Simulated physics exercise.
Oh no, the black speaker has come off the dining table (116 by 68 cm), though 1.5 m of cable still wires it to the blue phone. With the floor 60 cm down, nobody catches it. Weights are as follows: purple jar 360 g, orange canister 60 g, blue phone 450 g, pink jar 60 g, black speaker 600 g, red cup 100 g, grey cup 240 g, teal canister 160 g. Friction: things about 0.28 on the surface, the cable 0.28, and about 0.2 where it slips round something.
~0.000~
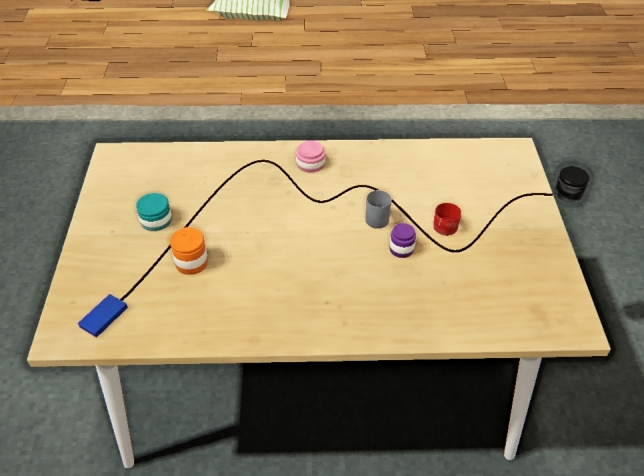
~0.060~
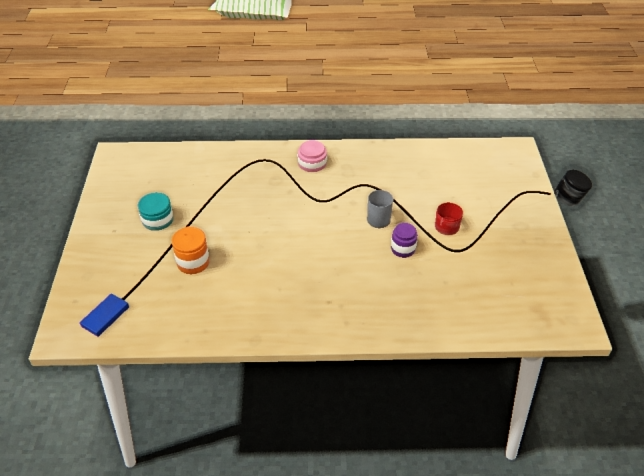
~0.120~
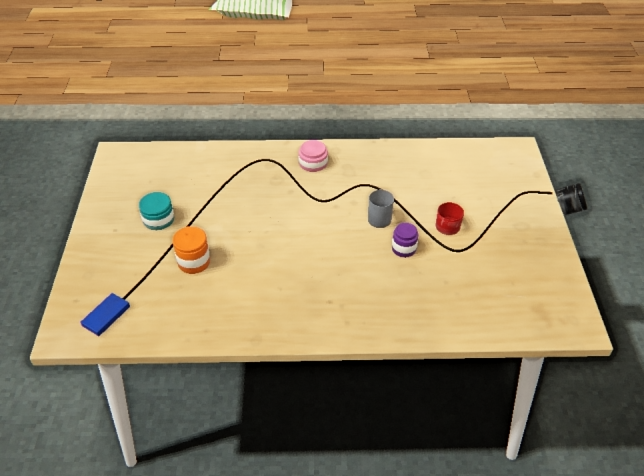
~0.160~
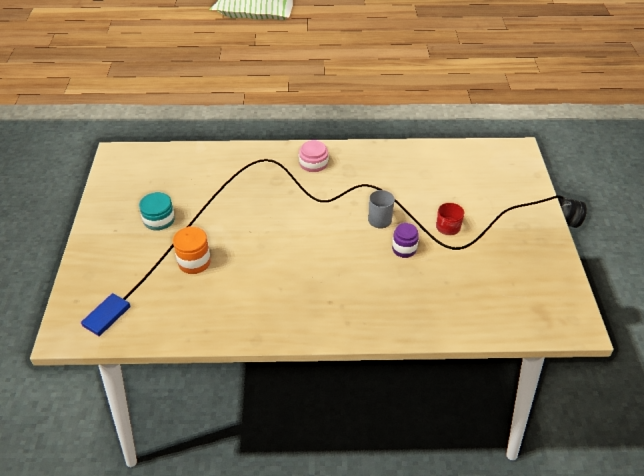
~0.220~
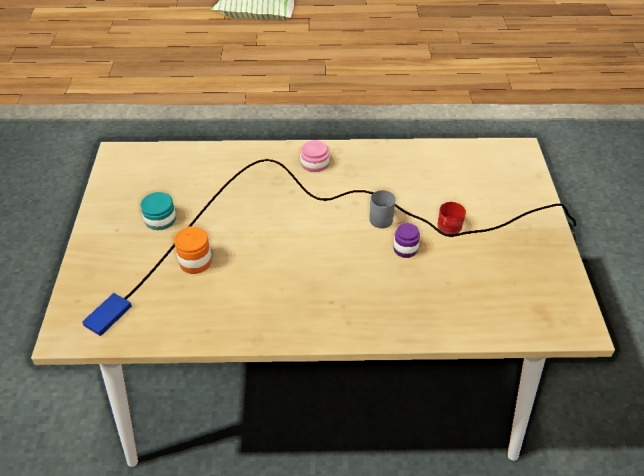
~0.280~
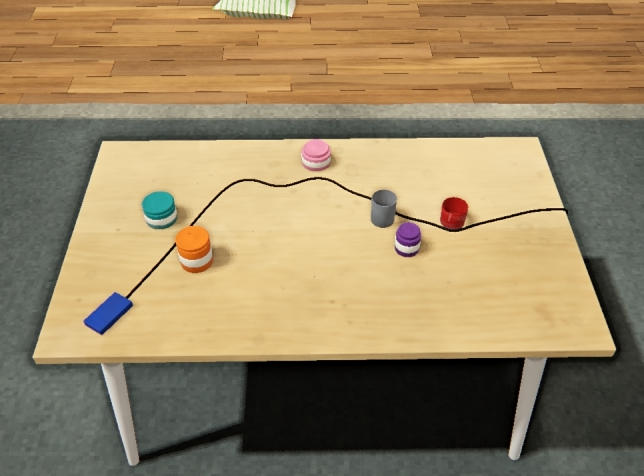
The clip opens on a table of jars, canisters and cups, with a wavy black cable running from a blue phone to a black speaker just off the right edge. The speaker drops out of sight beside the table, and the cable's curves flatten from the right while the phone stays put.
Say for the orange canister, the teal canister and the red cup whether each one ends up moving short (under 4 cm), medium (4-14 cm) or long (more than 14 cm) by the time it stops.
Orange canister - long, teal canister - short, red cup - long.
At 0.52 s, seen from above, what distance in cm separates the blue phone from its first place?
4 cm.
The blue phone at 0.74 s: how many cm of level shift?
Level shift: Approx. 4 cm.
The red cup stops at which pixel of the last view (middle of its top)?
(468, 155).
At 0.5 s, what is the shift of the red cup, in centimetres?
About 16 cm.
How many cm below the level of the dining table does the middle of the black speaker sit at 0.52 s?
55 cm or so.
At 0.5 s, the cable's tail end at (147, 295); orange canister on its side, 19 cm off its start, red cup 15 cm off its start, grey cup 5 cm off its start.
At 0.7 s, the cable's tail end at (151, 295); orange canister over the edge, red cup 21 cm off its start, grey cup 5 cm off its start.
At 1.0 s, the cable's tail end at (151, 295); orange canister over the edge, red cup 21 cm off its start at (468, 155), grey cup 5 cm off its start at (392, 213).
At 1.2 s, the cable's tail end at (151, 295); orange canister over the edge, red cup 21 cm off its start, grey cup 5 cm off its start.
At 2.4 s, the cable's tail end at (151, 295); orange canister over the edge, red cup 21 cm off its start at (468, 155), teal canister 0 cm off its start at (158, 201), grey cup 5 cm off its start at (392, 213).
